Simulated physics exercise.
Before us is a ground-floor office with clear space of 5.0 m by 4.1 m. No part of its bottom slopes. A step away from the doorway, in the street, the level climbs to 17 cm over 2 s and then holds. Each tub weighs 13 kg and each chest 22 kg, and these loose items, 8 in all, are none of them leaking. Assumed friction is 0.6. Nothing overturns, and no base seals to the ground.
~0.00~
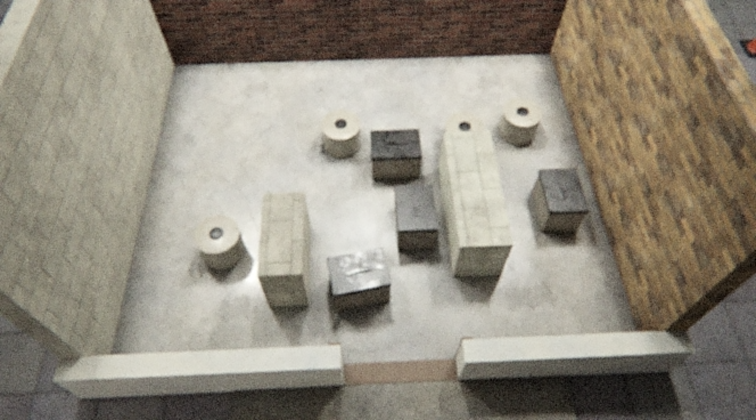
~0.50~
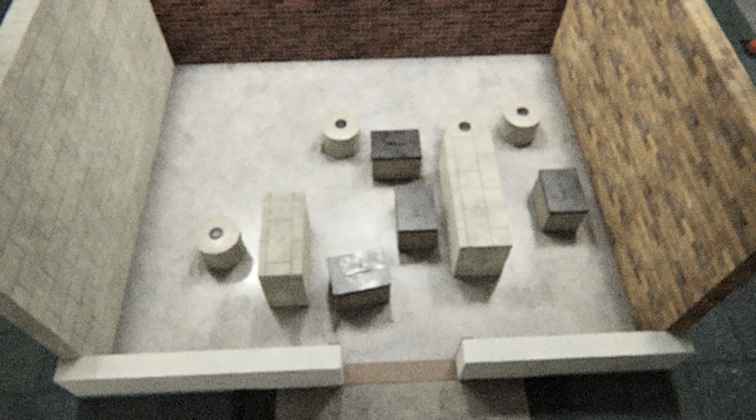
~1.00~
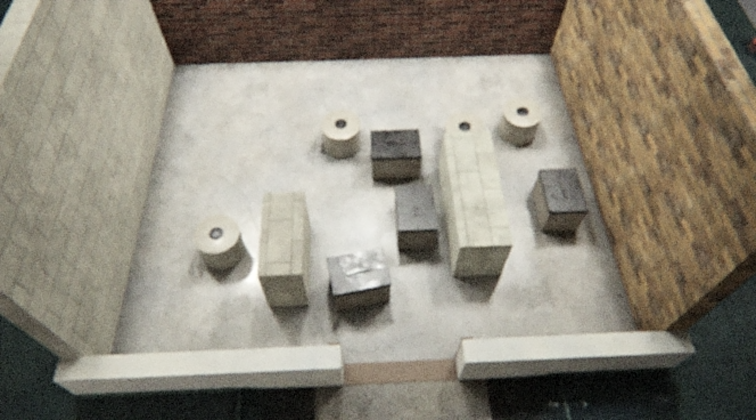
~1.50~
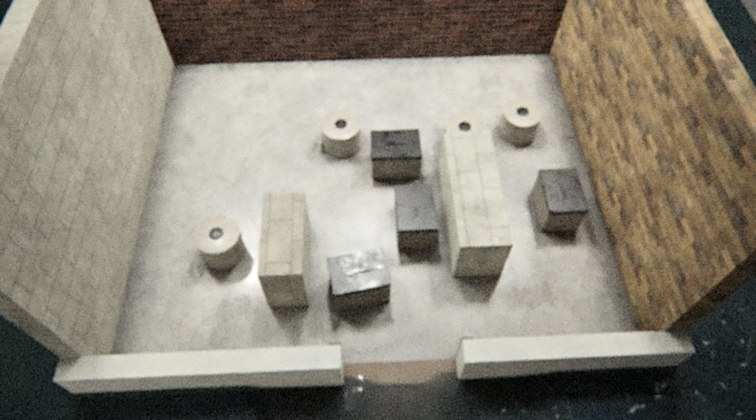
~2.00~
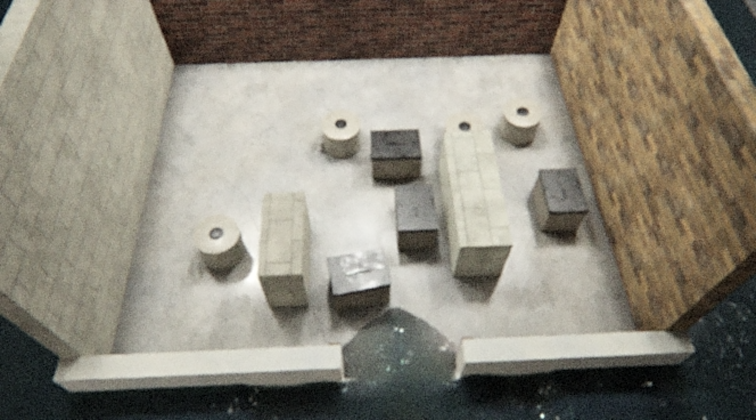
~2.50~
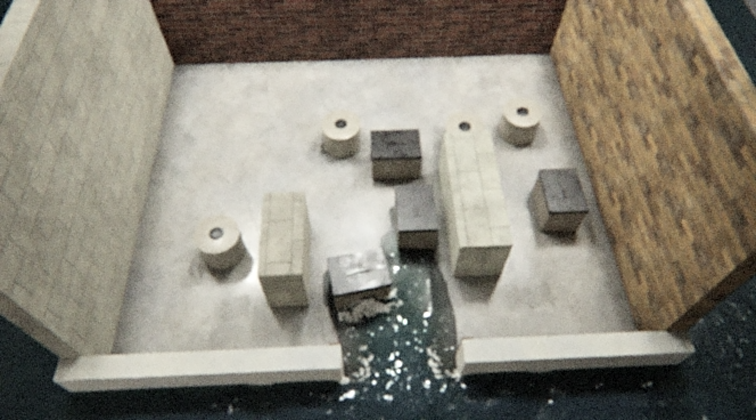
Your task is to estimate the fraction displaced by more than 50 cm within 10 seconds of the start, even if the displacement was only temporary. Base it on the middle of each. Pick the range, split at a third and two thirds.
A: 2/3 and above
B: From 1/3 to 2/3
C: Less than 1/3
B.
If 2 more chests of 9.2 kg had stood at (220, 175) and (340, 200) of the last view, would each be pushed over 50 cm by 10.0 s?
The first: Not as far. The second: Farther.
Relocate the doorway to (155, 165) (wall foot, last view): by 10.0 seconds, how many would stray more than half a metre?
In that case the number is 0.
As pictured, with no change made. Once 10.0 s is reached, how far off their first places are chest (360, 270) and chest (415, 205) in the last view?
They sit 150 cm and 120 cm away, in the order given.
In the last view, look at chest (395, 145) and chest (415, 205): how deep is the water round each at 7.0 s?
Depths: Near 8 cm, then near 12 cm.
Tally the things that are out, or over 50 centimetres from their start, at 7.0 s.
The number I get is 2.
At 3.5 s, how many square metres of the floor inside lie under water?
3.5 m2.
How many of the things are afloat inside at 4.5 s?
I get 0.
After 3.5 s 0 of 8 are over 50 cm from their spots; 0 afloat.
After 4.5 s 1 of 8 are over 50 cm from their spots; 0 afloat.
After 7.0 s 2 of 8 are over 50 cm from their spots; 1 afloat.
After 10.0 s 3 of 8 are over 50 cm from their spots, and 3 have been at some point; 0 afloat.
